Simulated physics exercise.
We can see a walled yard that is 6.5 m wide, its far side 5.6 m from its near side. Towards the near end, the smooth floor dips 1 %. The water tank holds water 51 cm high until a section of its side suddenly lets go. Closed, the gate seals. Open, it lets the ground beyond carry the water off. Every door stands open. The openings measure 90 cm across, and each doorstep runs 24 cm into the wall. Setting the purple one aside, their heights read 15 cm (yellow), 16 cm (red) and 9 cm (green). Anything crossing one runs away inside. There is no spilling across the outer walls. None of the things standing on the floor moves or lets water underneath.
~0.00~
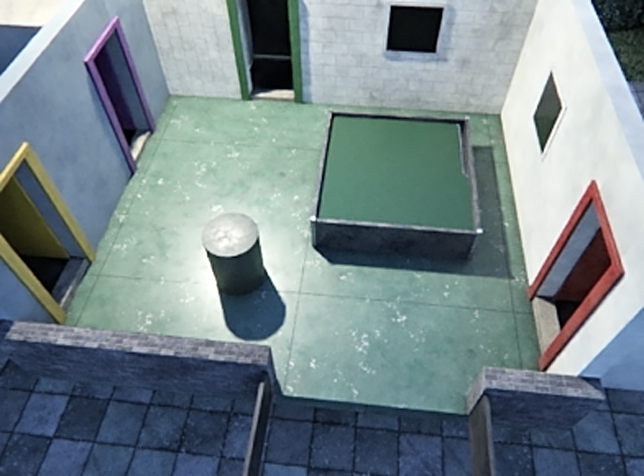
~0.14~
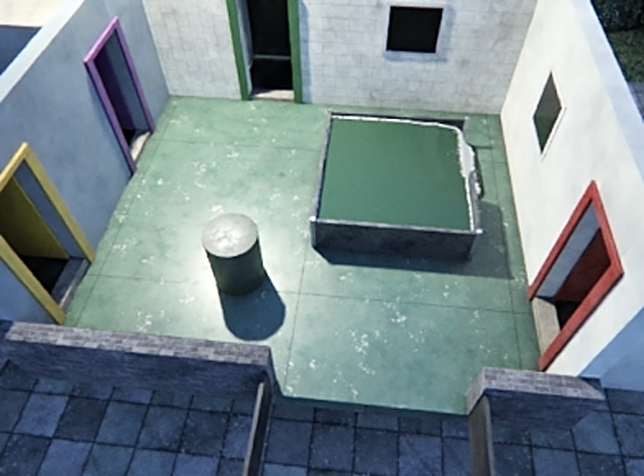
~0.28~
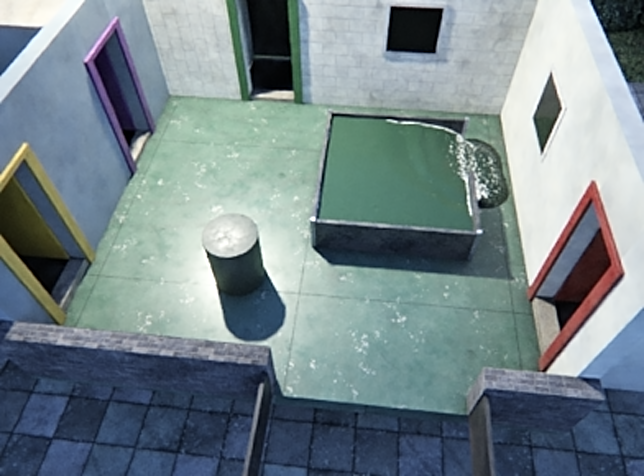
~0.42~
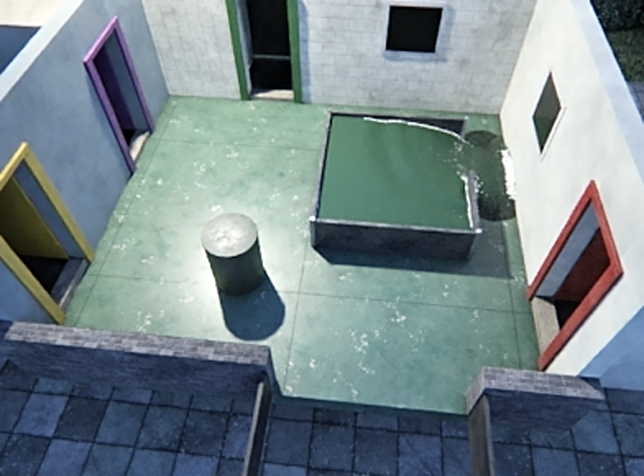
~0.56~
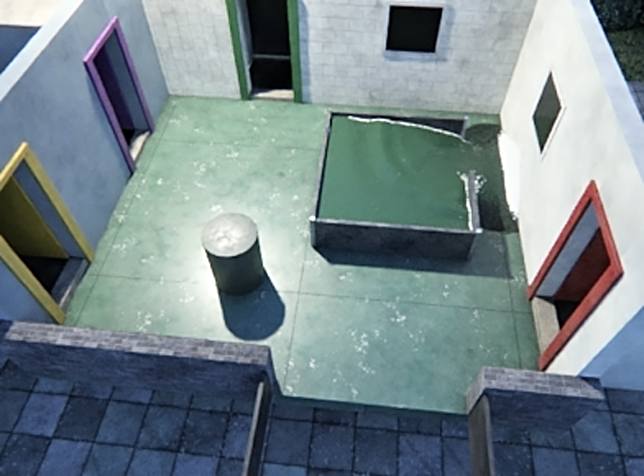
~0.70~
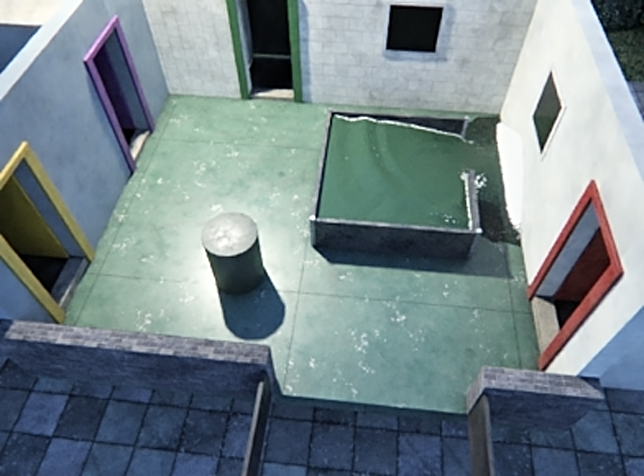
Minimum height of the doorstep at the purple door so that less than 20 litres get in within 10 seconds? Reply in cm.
Roughly 8 cm.
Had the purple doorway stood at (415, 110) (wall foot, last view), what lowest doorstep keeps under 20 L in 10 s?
Something near 8.5 cm.
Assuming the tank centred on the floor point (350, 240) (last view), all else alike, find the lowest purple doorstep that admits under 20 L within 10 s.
With that change, some 8.0 centimetres.
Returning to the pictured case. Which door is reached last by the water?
Yellow, last of all.
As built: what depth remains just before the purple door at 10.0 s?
8.0 cm.
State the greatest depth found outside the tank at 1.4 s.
Close to 48 centimetres.
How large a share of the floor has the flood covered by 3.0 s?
Approximately 35 %.
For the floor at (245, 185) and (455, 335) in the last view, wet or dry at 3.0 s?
Note: Point one not yet reached; point two reached.
After 1.4 s water covers 10 % of the floor, deepest (48 cm) near (500, 114); it has not reached the purple door.
After 3.0 s water covers 35 % of the floor, deepest (35 cm) near (501, 120); it has not reached the purple door.
After 10.0 s water covers 95 % of the floor, deepest (14 cm) near (548, 403); 8 cm at the purple door, 3 litres in over its 11 cm doorstep.
At the purple door as built, the water arrived by 3.9 s and peaked near 12 cm at 5.0 s.
With a doorstep of 7 cm, 33 litres would have come in within the 10 s; with 9.5 cm, 9 litres. So under 20 litres takes about 8 cm.
